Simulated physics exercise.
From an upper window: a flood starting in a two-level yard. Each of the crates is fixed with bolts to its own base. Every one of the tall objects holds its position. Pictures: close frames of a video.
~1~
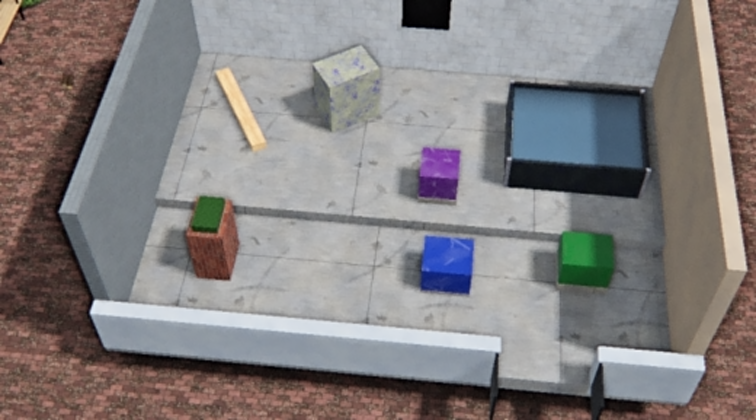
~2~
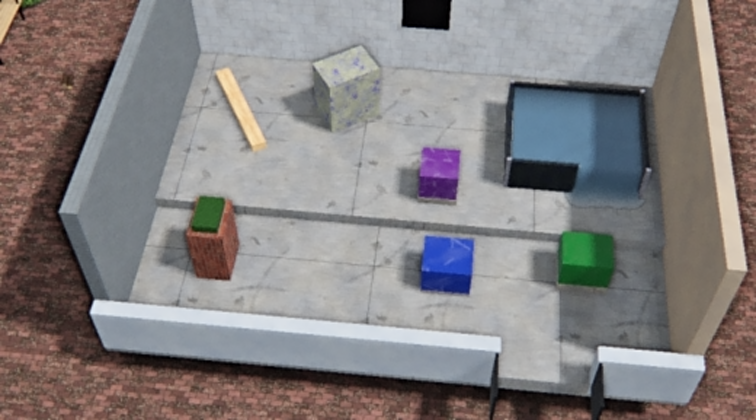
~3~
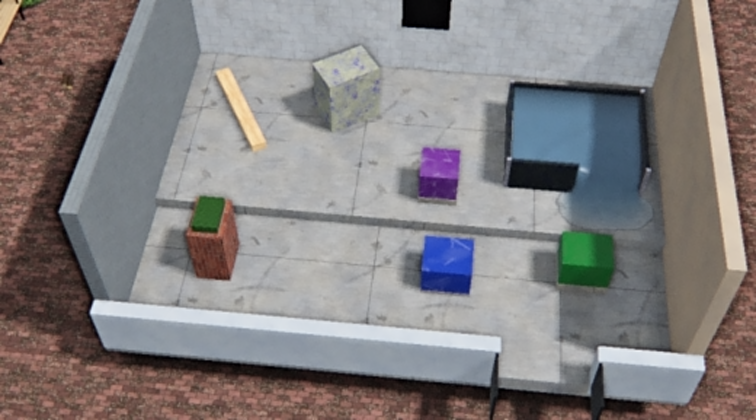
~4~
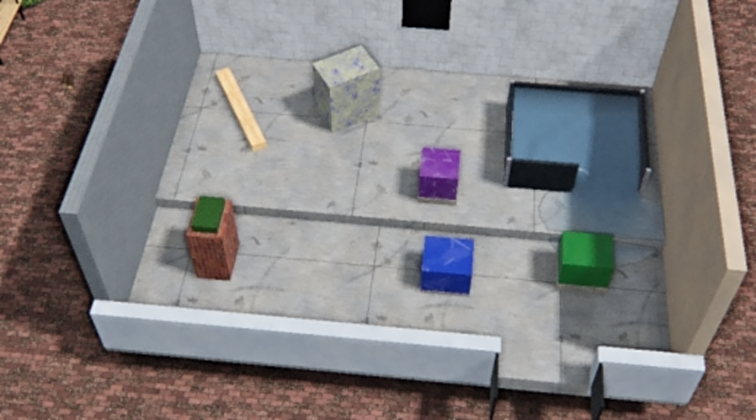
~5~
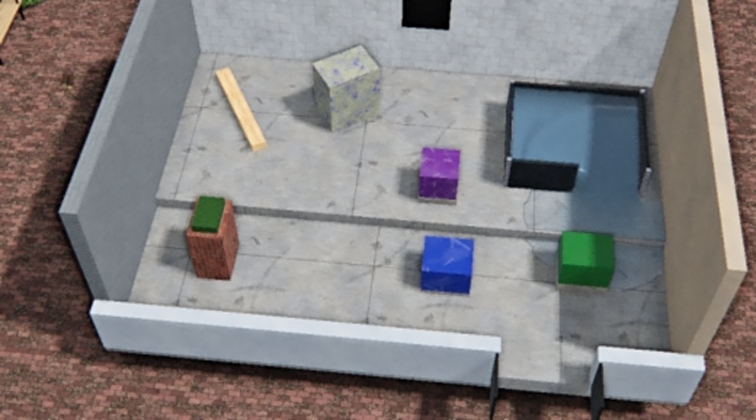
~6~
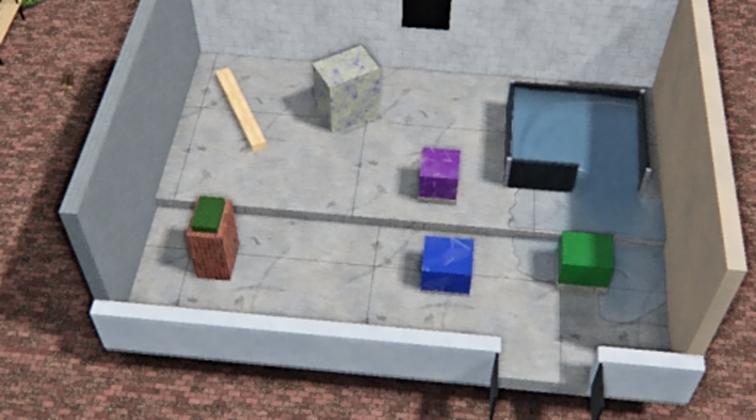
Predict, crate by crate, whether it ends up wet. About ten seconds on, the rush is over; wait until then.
My prediction: The purple crate will be spared; the green crate will be hit by the water; the blue crate will be hit by the water.
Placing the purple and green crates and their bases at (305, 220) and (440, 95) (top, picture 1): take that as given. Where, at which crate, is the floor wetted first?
That would be the blue crate.
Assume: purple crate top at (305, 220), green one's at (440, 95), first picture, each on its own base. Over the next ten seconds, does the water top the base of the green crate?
As for the green crate, it keeps clear.
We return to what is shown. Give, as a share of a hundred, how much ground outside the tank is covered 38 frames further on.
Around 50 in a hundred.
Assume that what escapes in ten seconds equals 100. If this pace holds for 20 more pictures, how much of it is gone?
About 20 per cent.
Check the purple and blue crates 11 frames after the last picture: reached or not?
Purple crate dry, blue crate wet.
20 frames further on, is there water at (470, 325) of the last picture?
Result for the point: Waterlogged.
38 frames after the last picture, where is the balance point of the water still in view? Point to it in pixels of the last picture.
I'd point to (479, 250).
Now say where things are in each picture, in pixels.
The first frame shows the water tank at (577, 128) is whole and still.
In the second frame, water pours out at (607, 186) and has run to (570, 196).
In the third frame, water pours out at (607, 186) and has run to (574, 222).
In the fourth frame, water pours out at (607, 187) and has run to a hidden place.
In the fifth frame, the front is at (618, 288), out from the gap at (607, 187).
In the sixth frame, water pours out at (607, 187) and has run to (628, 317).
A moment on, water covers 10 % of the floor; the purple crate not reached, the green crate water round its plinth, the blue crate water round its plinth.
Next, water covers 20 % of the floor; the purple crate not reached, the green crate water round its plinth, the blue crate water round its plinth.
Then, water covers 35 % of the floor; the purple crate not reached, the green crate water round its plinth, the blue crate water round its plinth.
Later, water covers 50 % of the floor; the purple crate not reached, the green crate water round its plinth, the blue crate water round its plinth.
In the end, water covers 50 % of the floor; the purple crate stayed above the water, the green crate was topped, the blue crate was topped.
